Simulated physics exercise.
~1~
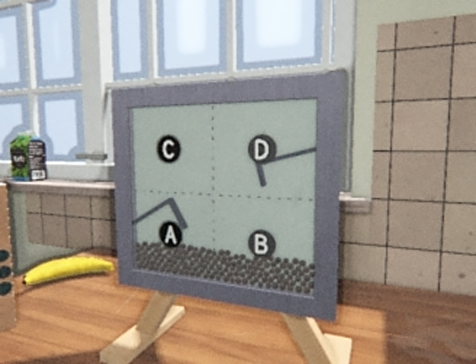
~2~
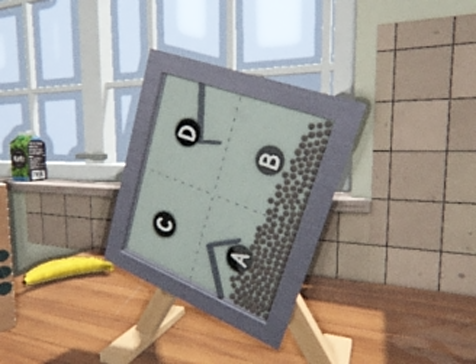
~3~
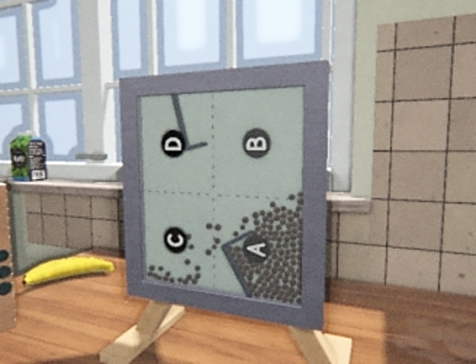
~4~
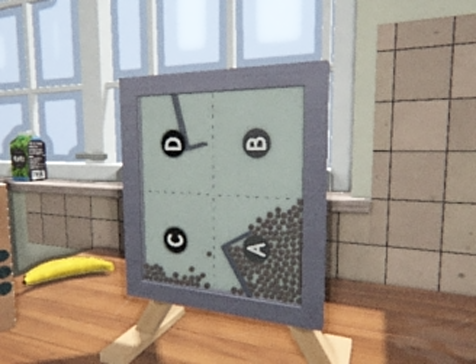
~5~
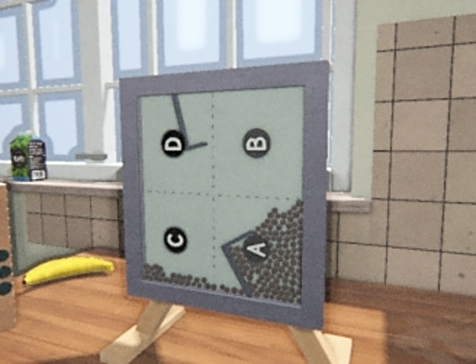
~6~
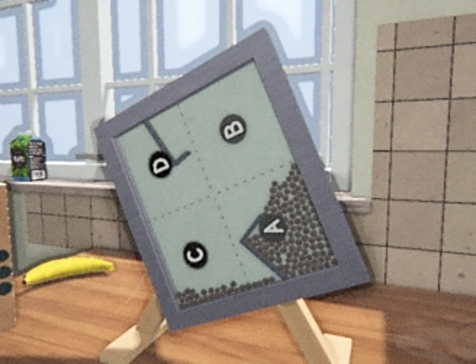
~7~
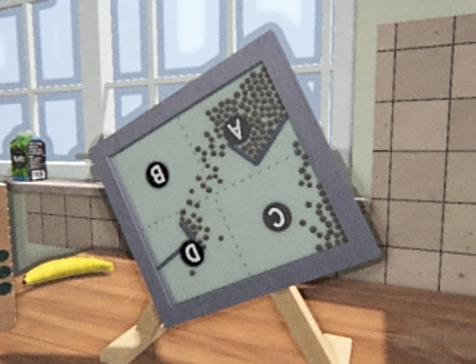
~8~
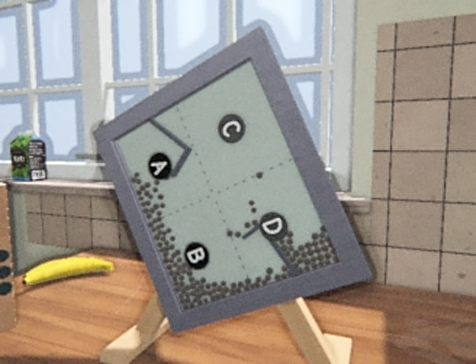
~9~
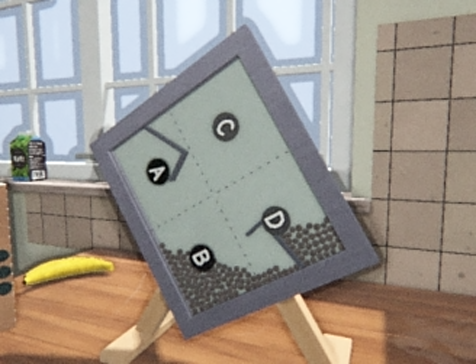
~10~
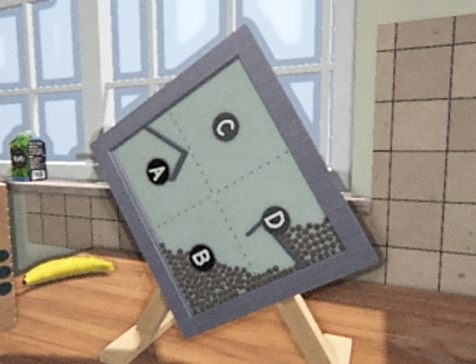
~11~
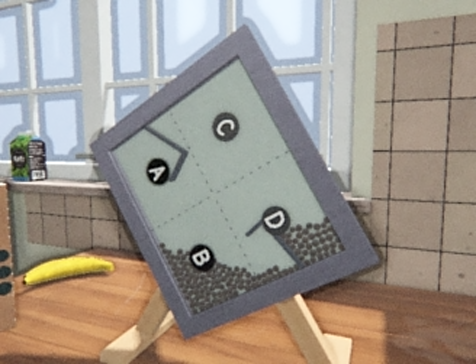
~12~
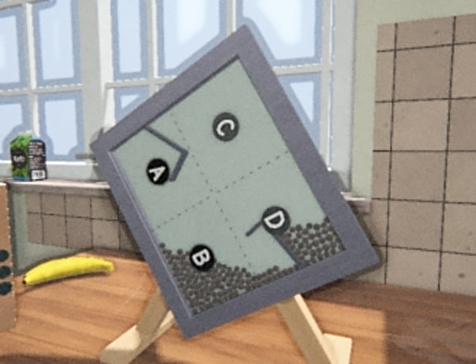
The clip opens on an upright square box on a wooden stand, its dark beads lying along the bottom across the quarters marked A and B. The box turns anticlockwise by a quarter turn, and the beads slide into a heap around A at the lower right, with some trickling into C. After a pause it turns on the same way, carrying A to the top while beads spill down past the short inner walls. It stops tilted, and the beads settle along the bottom, most of them in B and the rest in D, leaving A and C looking empty.
